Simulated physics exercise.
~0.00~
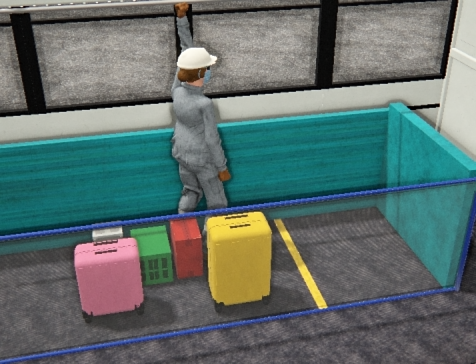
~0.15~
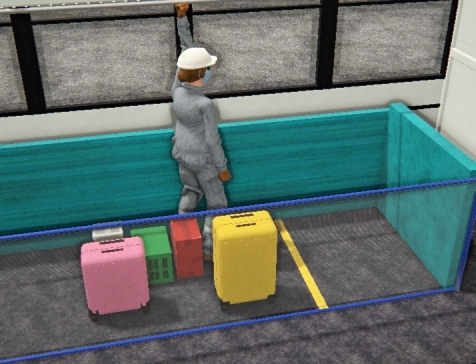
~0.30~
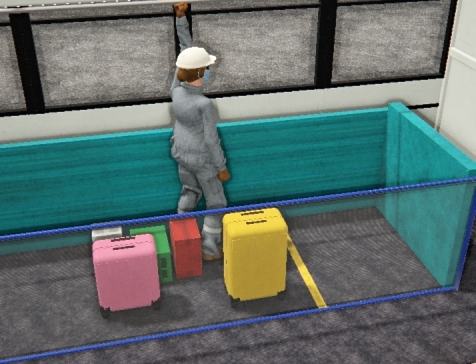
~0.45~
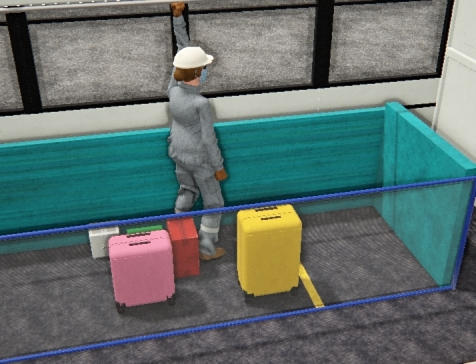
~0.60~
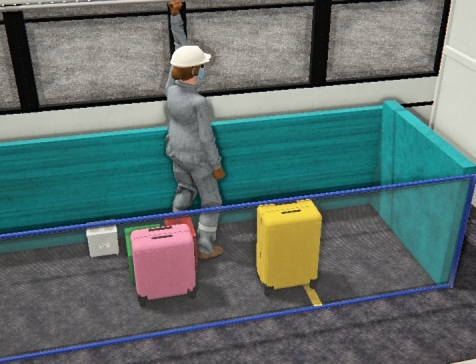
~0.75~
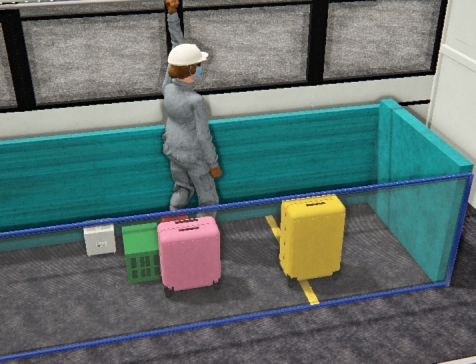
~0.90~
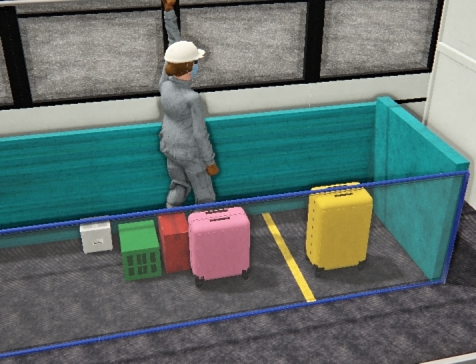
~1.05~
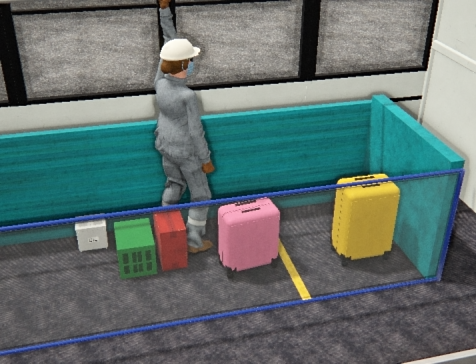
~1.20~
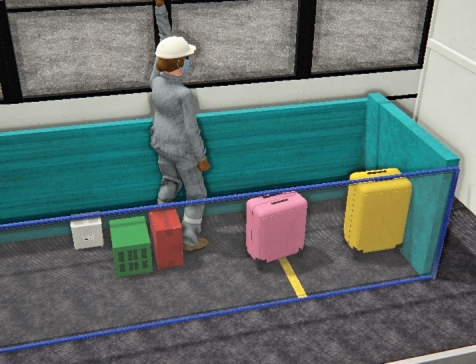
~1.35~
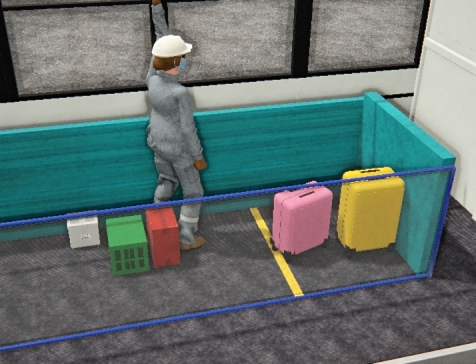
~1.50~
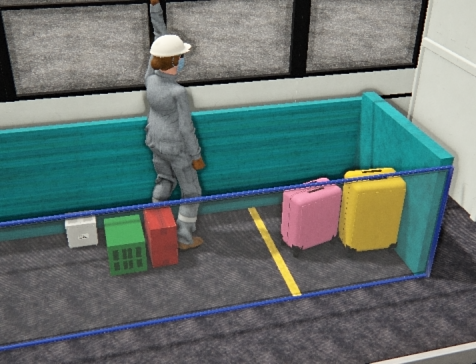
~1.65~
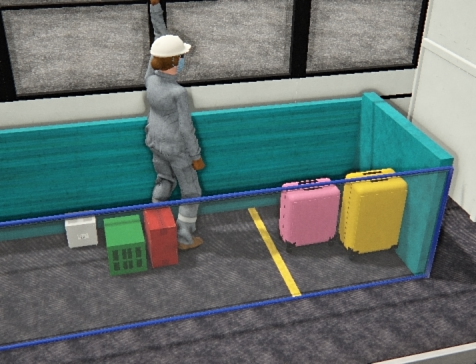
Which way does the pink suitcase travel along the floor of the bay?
The pink suitcase moves to the right, following the yellow one across the yellow line.
